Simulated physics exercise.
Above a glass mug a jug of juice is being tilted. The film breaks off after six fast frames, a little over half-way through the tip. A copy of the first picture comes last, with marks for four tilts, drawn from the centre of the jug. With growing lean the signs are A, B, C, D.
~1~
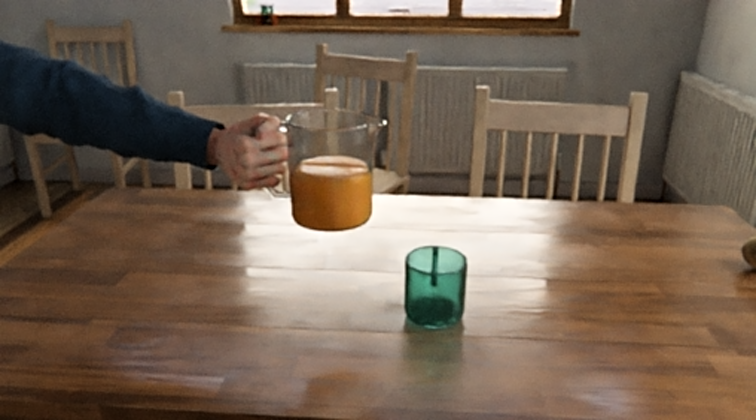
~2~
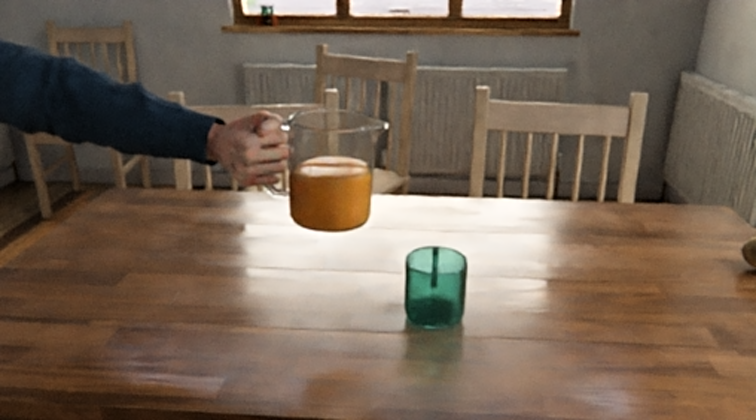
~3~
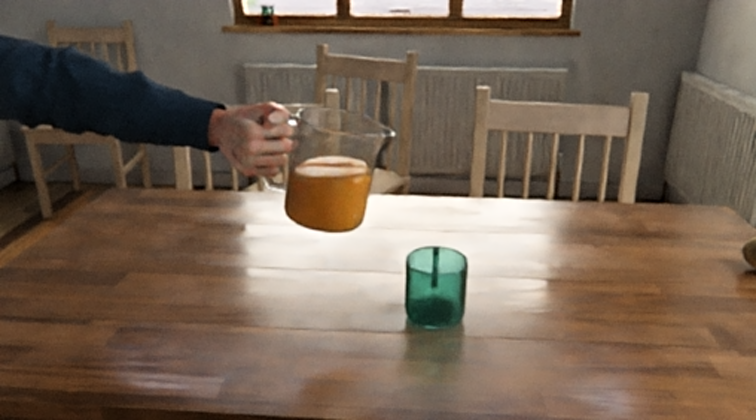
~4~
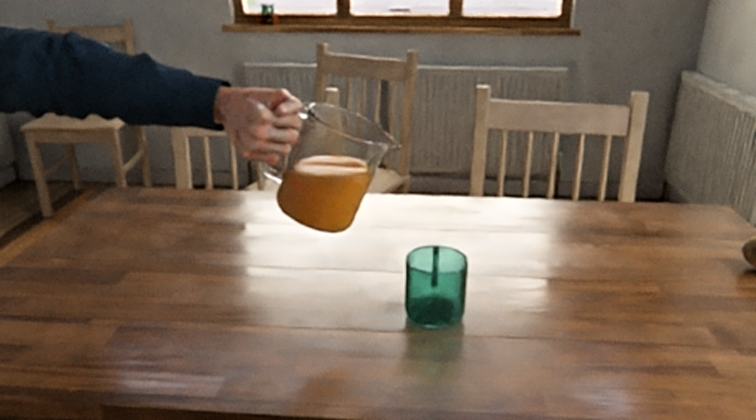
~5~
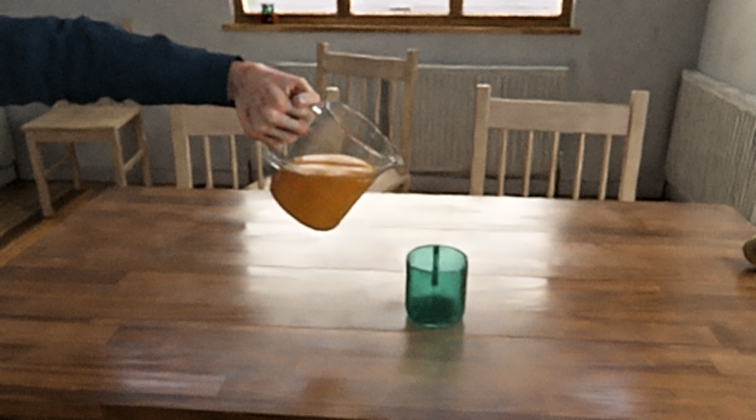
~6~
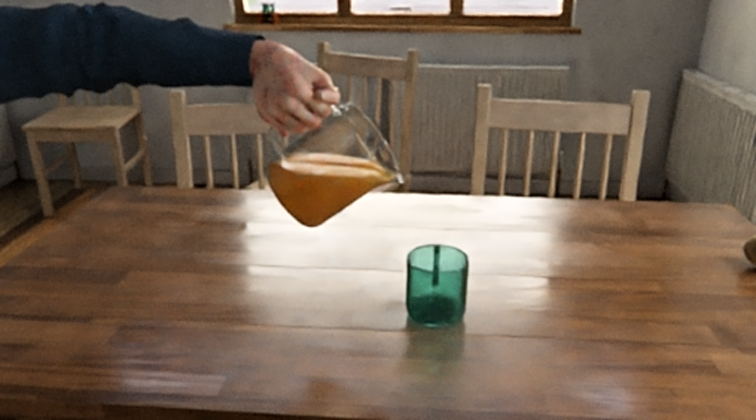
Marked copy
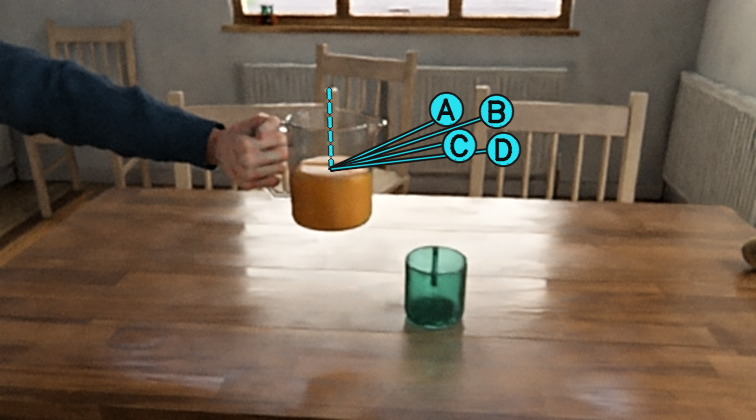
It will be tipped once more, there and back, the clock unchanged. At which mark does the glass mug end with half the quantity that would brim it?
B is best.
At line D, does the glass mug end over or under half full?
Over.
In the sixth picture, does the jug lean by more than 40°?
Yes.
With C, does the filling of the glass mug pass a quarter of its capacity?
Yes.
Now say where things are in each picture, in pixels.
In the first frame, upright, lip at (384, 123); rim of the glass mug round (436, 259); nothing has left yet.
In the second frame, tipped about 3°, lip at (387, 126); nothing has left yet.
In the third frame, tipped about 11°, lip at (393, 134); nothing has left yet.
In the fourth frame, tipped about 23°, lip at (399, 147); nothing has left yet.
In the fifth frame, tipped about 37°, lip at (403, 163); nothing has left yet.
In the sixth frame, tipped about 53°, lip at (402, 181); nothing has left yet.
On the marked copy, A at (433, 122); B at (480, 118); C at (441, 144); D at (487, 150).
If A is chosen, the glass mug ends with about 31 % of what it can hold.
If B is chosen, the glass mug ends with about 49 % of what it can hold.
If C is chosen, the glass mug ends with about 69 % of what it can hold.
If D is chosen, the glass mug ends with about 87 % of what it can hold; 3 % of the juice is spilt.
